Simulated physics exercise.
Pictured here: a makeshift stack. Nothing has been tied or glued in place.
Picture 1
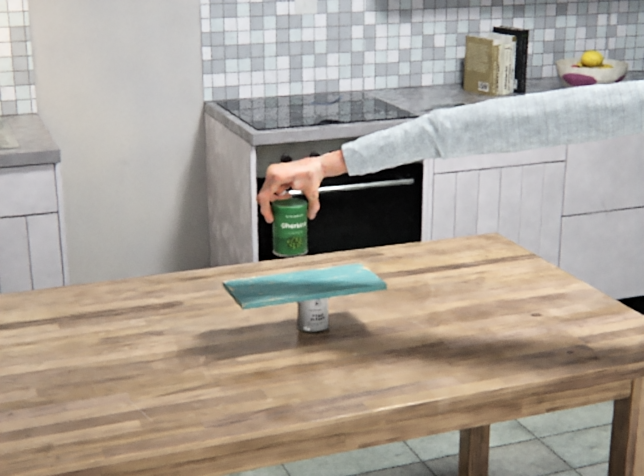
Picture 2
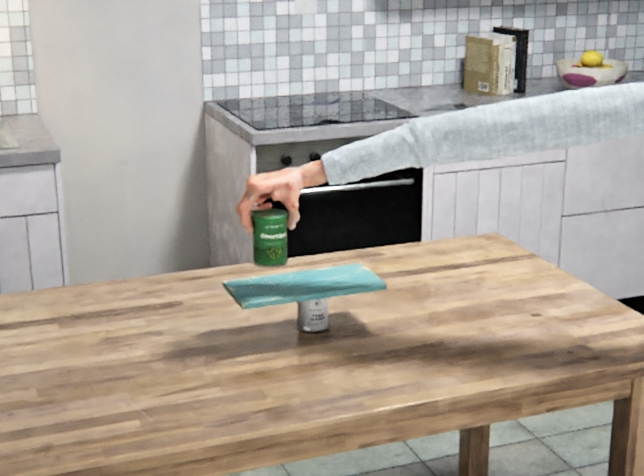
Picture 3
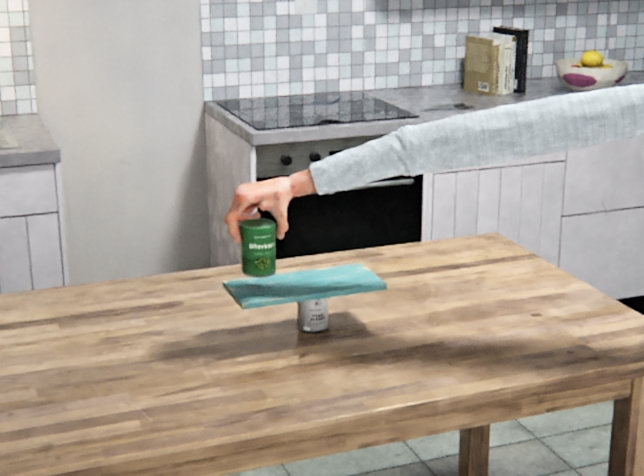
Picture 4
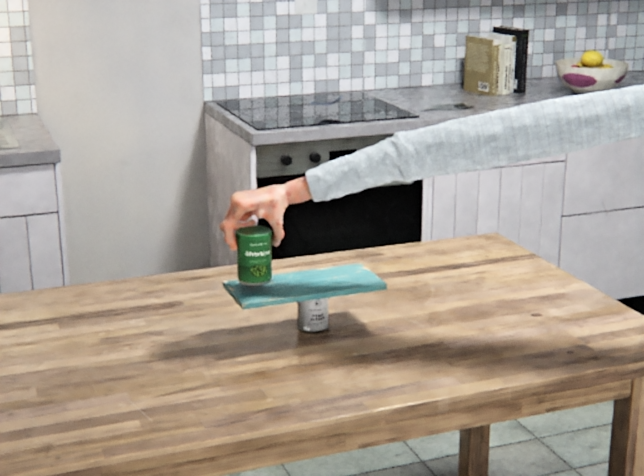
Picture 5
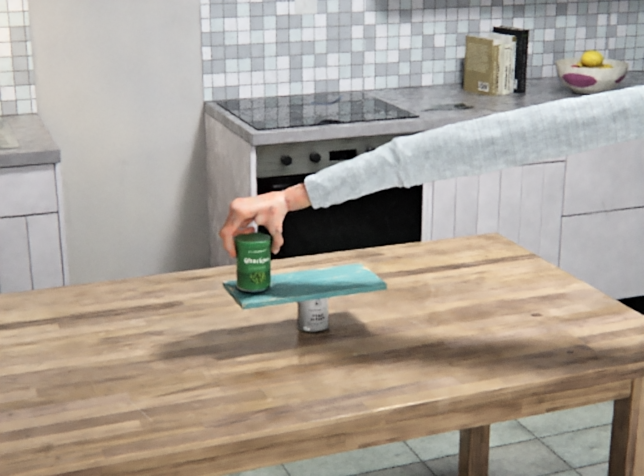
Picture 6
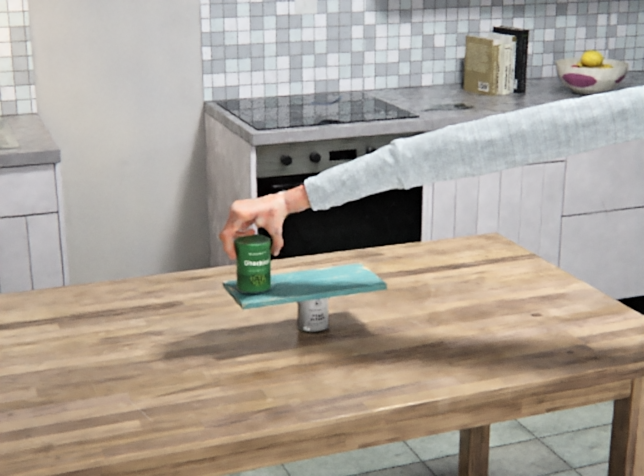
In a kitchen, a hand lowers a green tin onto the left end of a teal board balanced on a white tin.
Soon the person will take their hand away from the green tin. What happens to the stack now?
The stack tumbles down.
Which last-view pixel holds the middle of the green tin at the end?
End position in the final view: Approximately (234, 344).
Then, 0.20 s later than the last frame, green tin now fallen; turquoise board tilted by 22°.
Then, 0.40 s later than the last frame, turquoise board tilted by 35°.
Then, 0.50 s later than the last frame, turquoise board tilted by 24°.
Then, 1.30 s later than the last frame, things are still on the move.
When it is over, fallen, green tin; the other 2 as before. End places, in pixels of the last picture, green tin near (233, 344). The stack gives way.
